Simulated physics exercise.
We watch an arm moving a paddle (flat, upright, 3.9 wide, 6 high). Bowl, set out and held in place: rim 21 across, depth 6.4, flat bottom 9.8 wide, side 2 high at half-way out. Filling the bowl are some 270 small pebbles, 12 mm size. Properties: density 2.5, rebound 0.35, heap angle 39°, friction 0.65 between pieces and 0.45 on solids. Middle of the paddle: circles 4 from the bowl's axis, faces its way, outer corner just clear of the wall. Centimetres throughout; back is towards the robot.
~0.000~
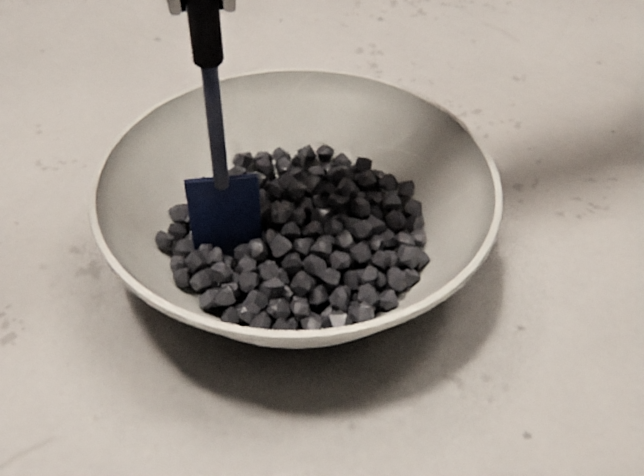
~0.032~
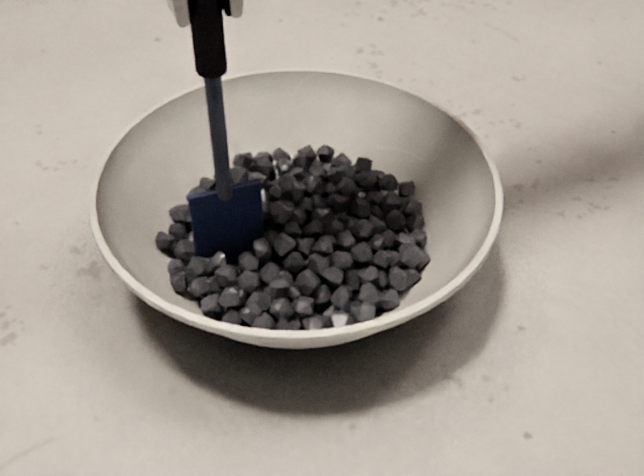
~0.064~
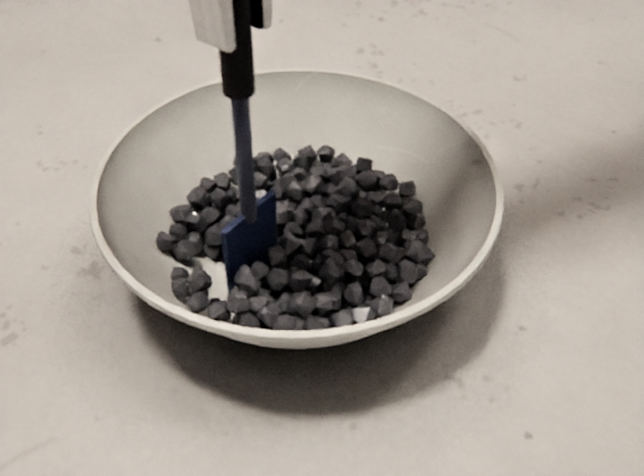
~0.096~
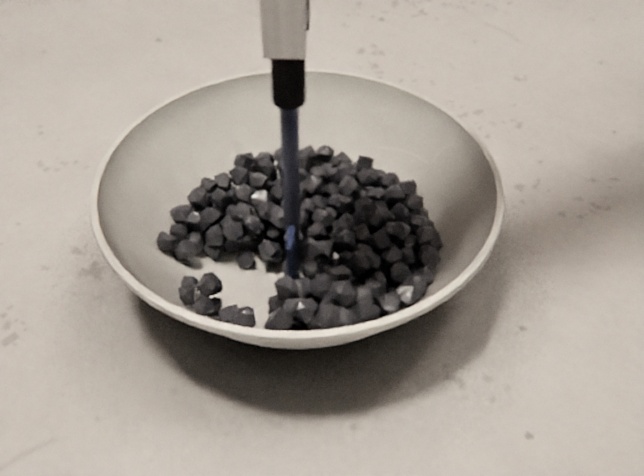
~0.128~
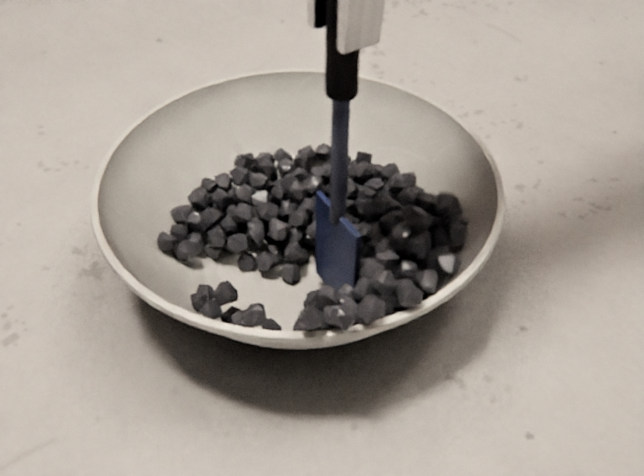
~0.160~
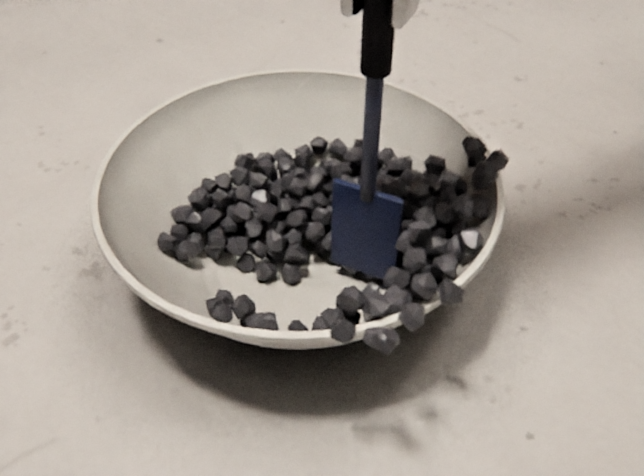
Blue paddle on a robot arm sweeping through dark pebbles in a pale bowl, turning rightward and pushing some over the rim.
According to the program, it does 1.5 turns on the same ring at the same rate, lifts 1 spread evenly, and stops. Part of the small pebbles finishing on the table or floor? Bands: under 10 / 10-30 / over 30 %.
10-30 %.
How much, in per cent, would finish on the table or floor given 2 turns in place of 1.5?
That would give some 20 percent.
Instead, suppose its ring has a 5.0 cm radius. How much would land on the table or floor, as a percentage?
Some 30 percent would.
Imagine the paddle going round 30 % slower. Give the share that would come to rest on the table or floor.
My guess is about 0 per cent.
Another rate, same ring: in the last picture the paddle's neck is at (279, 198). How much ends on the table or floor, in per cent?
Close to 0 in a hundred.
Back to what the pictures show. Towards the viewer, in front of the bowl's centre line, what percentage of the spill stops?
Around 40 %.
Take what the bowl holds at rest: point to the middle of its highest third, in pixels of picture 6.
Estimated centre: (314, 224).
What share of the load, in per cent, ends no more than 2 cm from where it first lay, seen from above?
About 5 percent.
After 0.30 s, 295° round, highest piece 10 above the table; 250 in the bowl, 6 on the table or floor, 13 in flight or on the tool.
After 0.45 s, 84° round, highest piece 8 above the table; 234 in the bowl, 26 on the table or floor, 9 in flight or on the tool.
After 0.72 s, 180° round, highest piece 7 above the table; 232 in the bowl, 37 on the table or floor.
After 1.42 s, 180° round, highest piece 7 above the table; 232 in the bowl, 37 on the table or floor.
In the end, 232 in the bowl, 37 on the table or floor. That is 14 % on the table or floor.
